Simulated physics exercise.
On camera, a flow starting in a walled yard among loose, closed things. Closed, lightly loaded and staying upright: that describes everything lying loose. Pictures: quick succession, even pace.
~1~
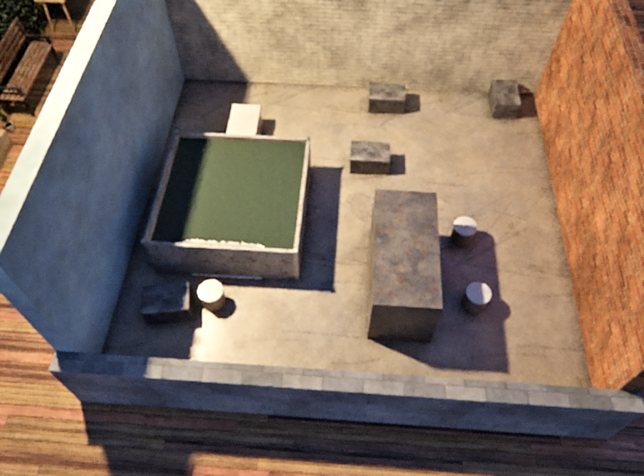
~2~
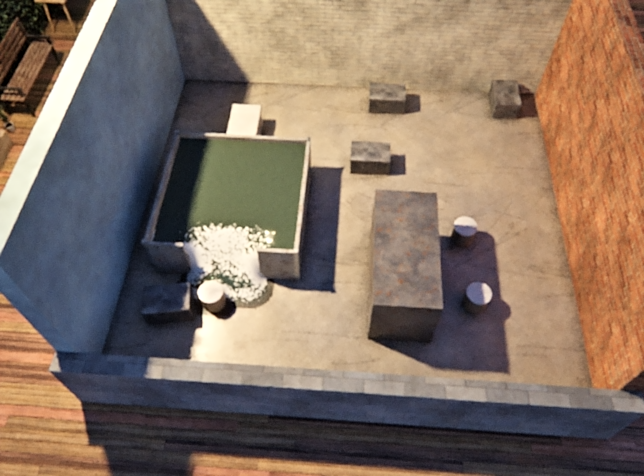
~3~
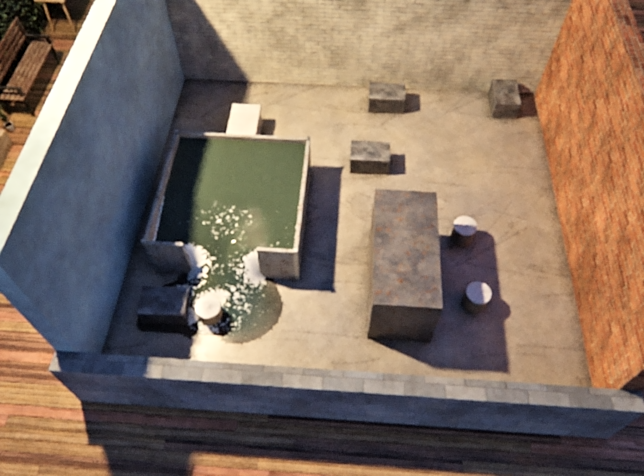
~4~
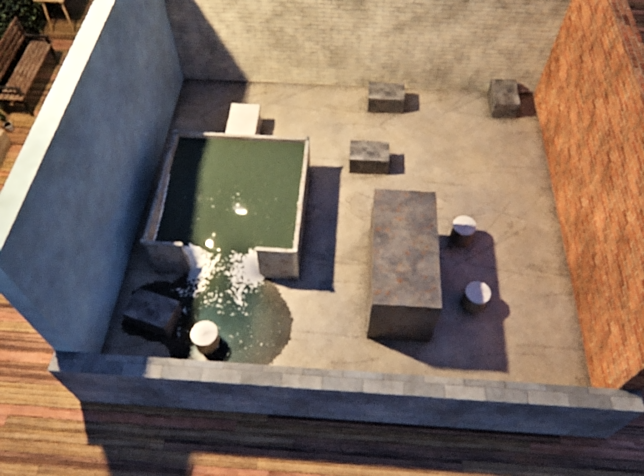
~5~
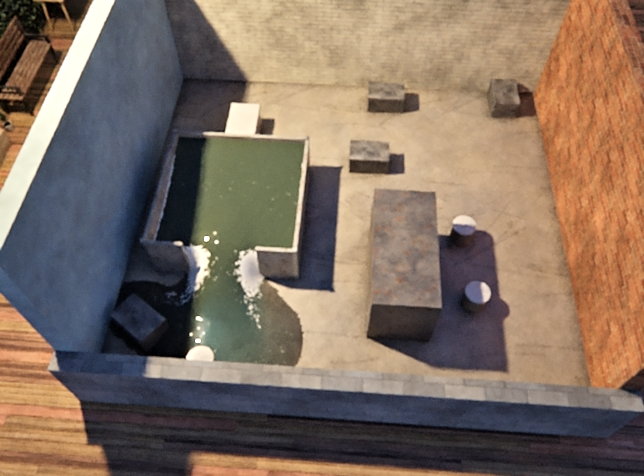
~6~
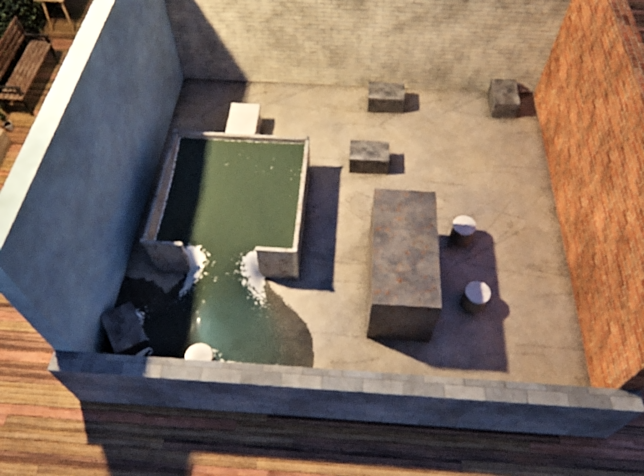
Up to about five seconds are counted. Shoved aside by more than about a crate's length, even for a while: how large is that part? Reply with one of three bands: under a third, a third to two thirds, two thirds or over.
Under a third.
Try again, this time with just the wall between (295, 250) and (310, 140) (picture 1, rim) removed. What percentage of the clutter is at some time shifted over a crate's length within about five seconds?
I'd put it around 40 percent.
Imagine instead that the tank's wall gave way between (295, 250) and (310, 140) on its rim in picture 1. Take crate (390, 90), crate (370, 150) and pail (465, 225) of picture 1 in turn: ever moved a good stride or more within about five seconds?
Taking them in order, covered the distance, covered the distance, short of it.
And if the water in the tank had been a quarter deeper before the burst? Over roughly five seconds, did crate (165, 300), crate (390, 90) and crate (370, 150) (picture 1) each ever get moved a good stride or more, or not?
Going through them, I'd say got there, then never got there, then never got there.
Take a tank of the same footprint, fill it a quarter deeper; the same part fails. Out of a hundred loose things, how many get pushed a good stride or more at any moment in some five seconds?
Something like 20 % of the loose things.
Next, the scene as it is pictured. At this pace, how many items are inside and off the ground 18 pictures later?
My count is 2.
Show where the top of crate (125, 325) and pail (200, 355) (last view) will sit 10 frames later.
Near pixel (158, 277) and pixel (140, 307).
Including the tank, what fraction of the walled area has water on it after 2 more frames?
My guess is around 20 per cent.
A moment on, 2 of 8 are well off their spots; 2 afloat.
Next, 1 of 8 are well off their spots; 2 afloat.
Later, 1 of 8 are well off their spots; 2 afloat.
In the end, 1 of 8 are well off their spots, and 2 have been at some point; 1 afloat.
